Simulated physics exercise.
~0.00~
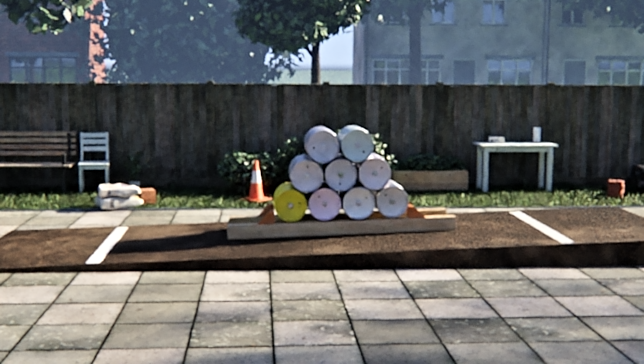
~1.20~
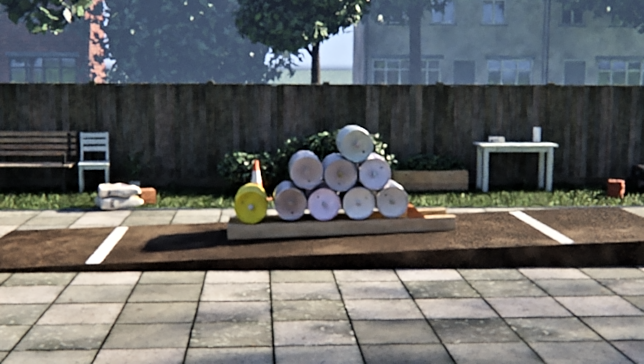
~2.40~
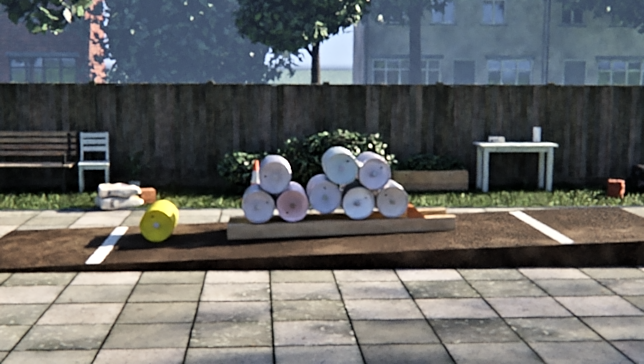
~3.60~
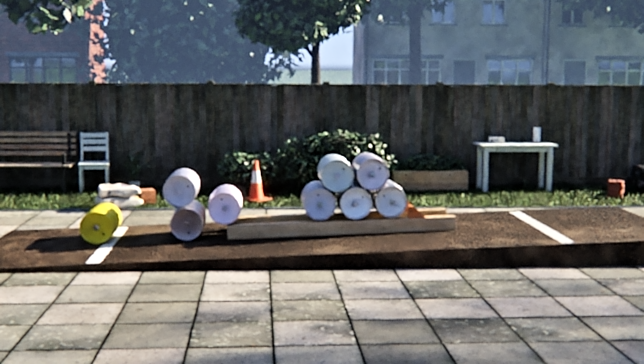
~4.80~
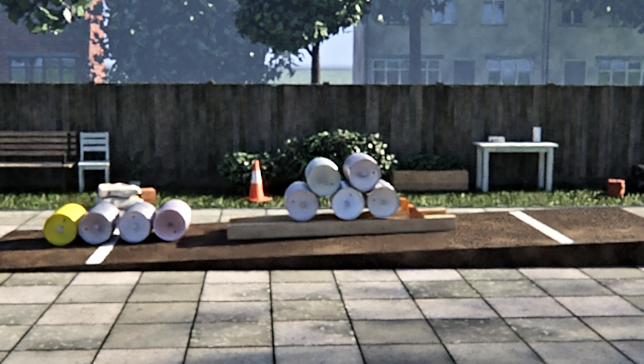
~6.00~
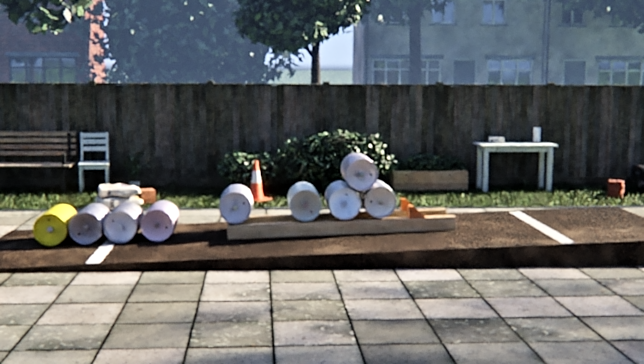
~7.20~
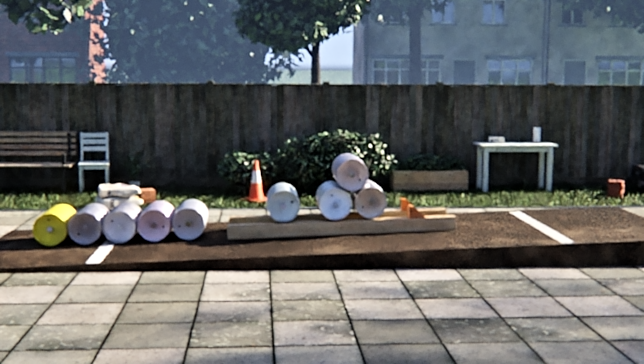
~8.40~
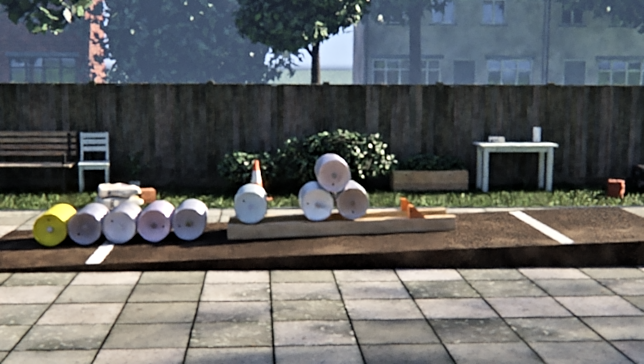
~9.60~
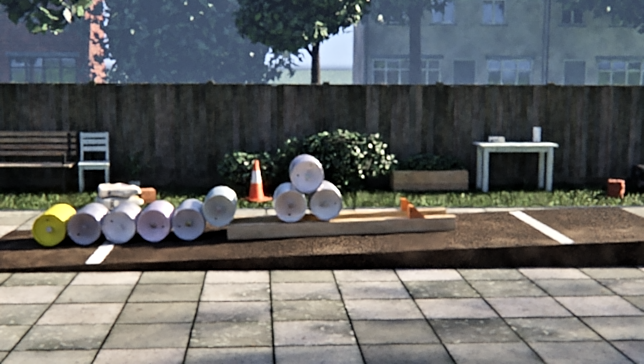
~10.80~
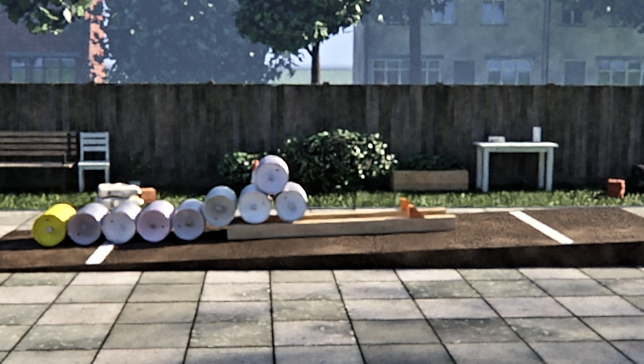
Yellow keg rolling left off a collapsing stack and over a white line, others following until several rest in a row beside it.
